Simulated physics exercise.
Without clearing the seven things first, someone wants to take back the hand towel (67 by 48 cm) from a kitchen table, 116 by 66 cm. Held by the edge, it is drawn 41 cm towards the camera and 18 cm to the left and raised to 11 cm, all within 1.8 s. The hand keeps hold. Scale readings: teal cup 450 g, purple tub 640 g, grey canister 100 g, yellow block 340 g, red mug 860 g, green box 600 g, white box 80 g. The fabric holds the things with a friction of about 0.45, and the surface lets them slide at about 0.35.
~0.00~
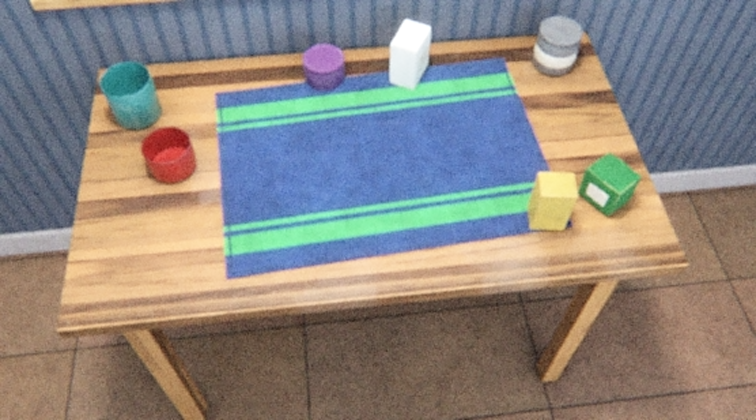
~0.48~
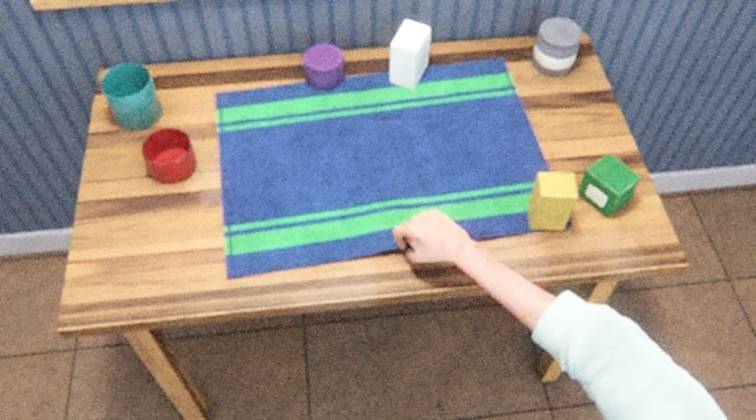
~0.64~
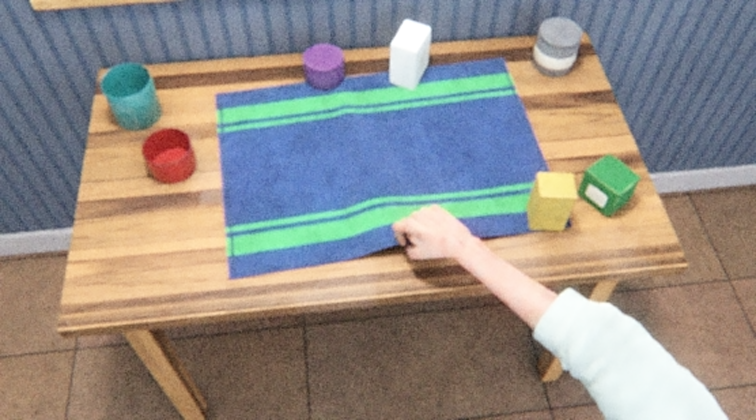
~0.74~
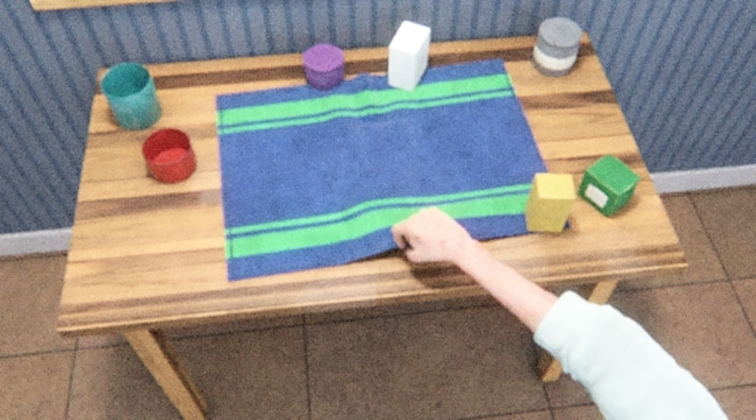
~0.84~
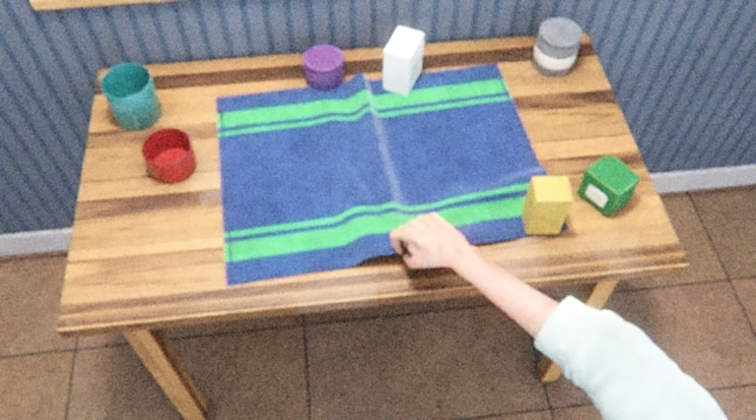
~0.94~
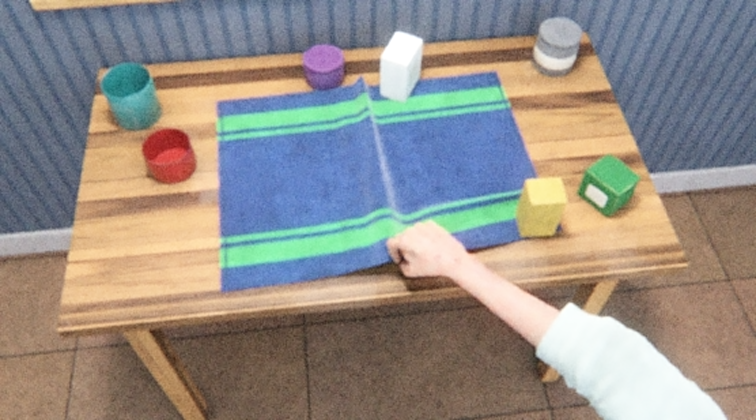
We see a hand grip the front edge of a blue and green towel on a wooden table and tug it slightly forward, creasing it down the middle as the white box and yellow block shift a little with it.
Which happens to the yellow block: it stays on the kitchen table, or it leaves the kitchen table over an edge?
It leaves the kitchen table.
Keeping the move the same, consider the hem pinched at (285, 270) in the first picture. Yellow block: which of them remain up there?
Yellow block: Off the top.
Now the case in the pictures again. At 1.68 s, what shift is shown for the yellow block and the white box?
Yellow block: 25 cm; white box: 30 cm.
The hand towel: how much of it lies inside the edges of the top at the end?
Roughly 25%.
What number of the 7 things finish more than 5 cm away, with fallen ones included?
It adds up to 2.
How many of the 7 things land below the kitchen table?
It adds up to 1.
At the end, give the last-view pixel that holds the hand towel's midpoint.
(307, 327) or thereabouts.
After 1.3 s, 90 % of the hand towel is still over the top; yellow block 12 cm off its start, white box 16 cm off its start.
After 1.7 s, 65 % of the hand towel is still over the top; yellow block 24 cm off its start, white box 31 cm off its start.
After 2.1 s, 35 % of the hand towel is still over the top; yellow block over the edge, white box 44 cm off its start at (344, 189).
After 2.4 s, 25 % of the hand towel is still over the top; yellow block over the edge, white box 48 cm off its start.
After 4.0 s, 25 % of the hand towel is still over the top; yellow block over the edge, white box 48 cm off its start at (345, 212).
